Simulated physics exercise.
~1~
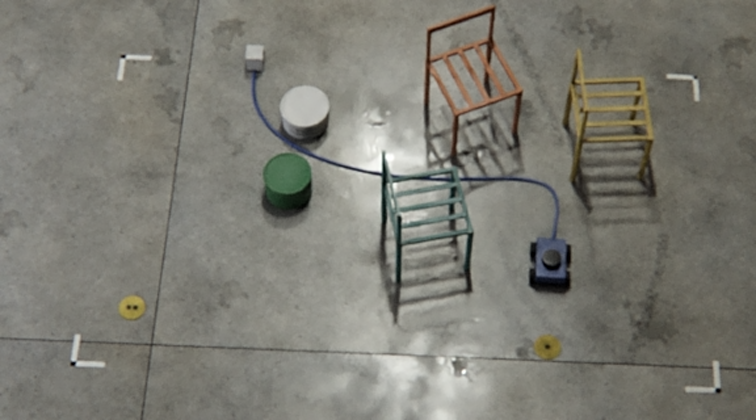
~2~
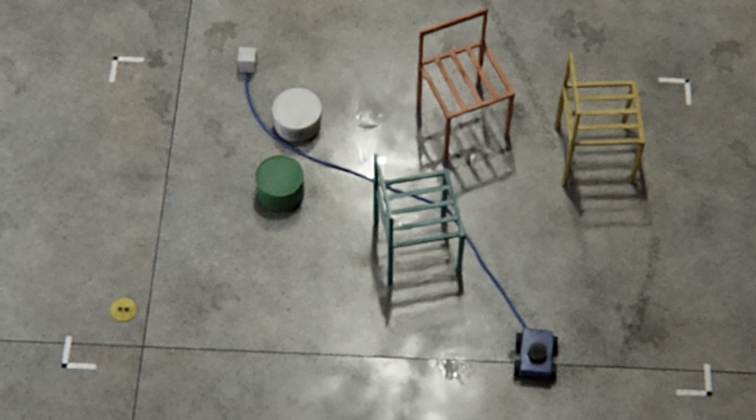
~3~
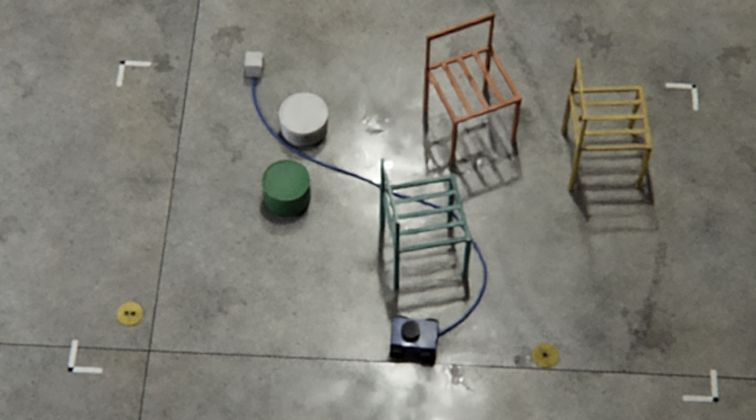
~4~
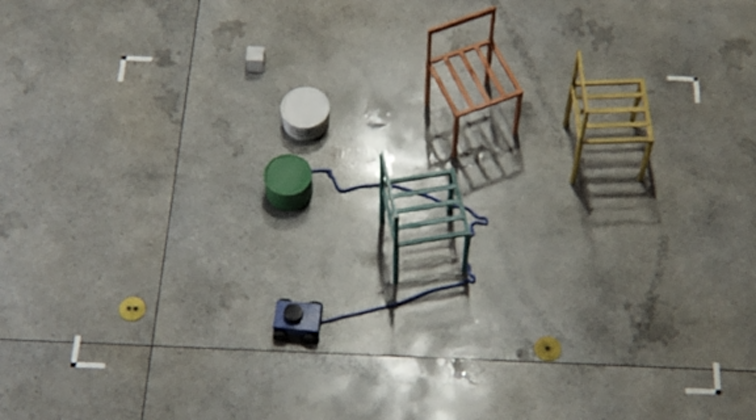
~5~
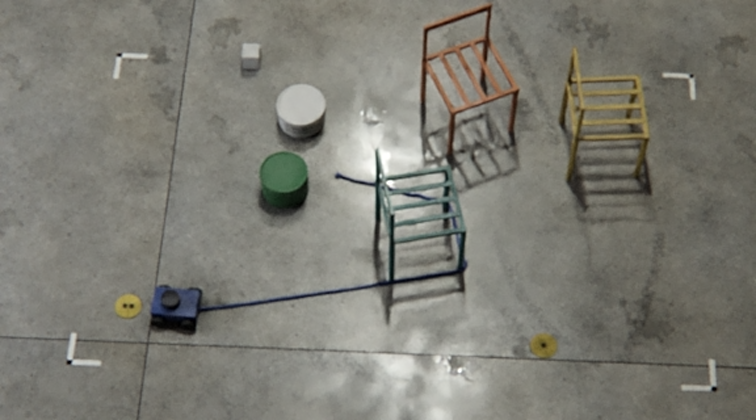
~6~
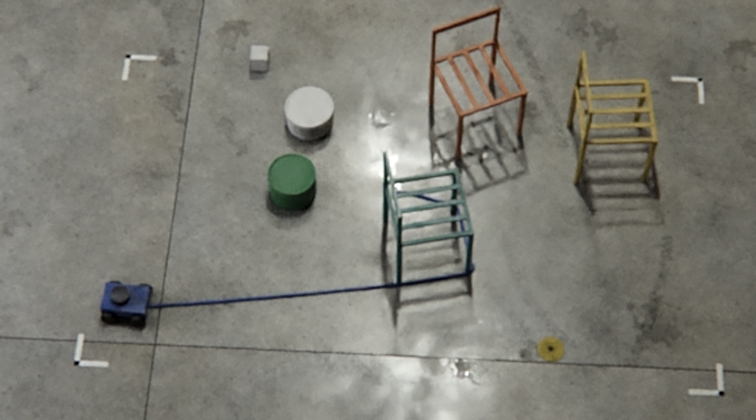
The clip opens on a concrete floor seen from above, where a small blue cart sits at the lower right, joined by a blue lead to a pale block at the upper left. Three chairs, orange, yellow and teal, stand among a white bucket and a green one. The cart moves down to the yellow mark at the lower right, then turns left, the lead curving behind it under the teal chair. As it continues left, the lead comes away from the block. The cart drags it past the second yellow mark and ends at the lower left, the lead stretched back to the teal chair, unplugged, with the chairs and buckets unmoved.
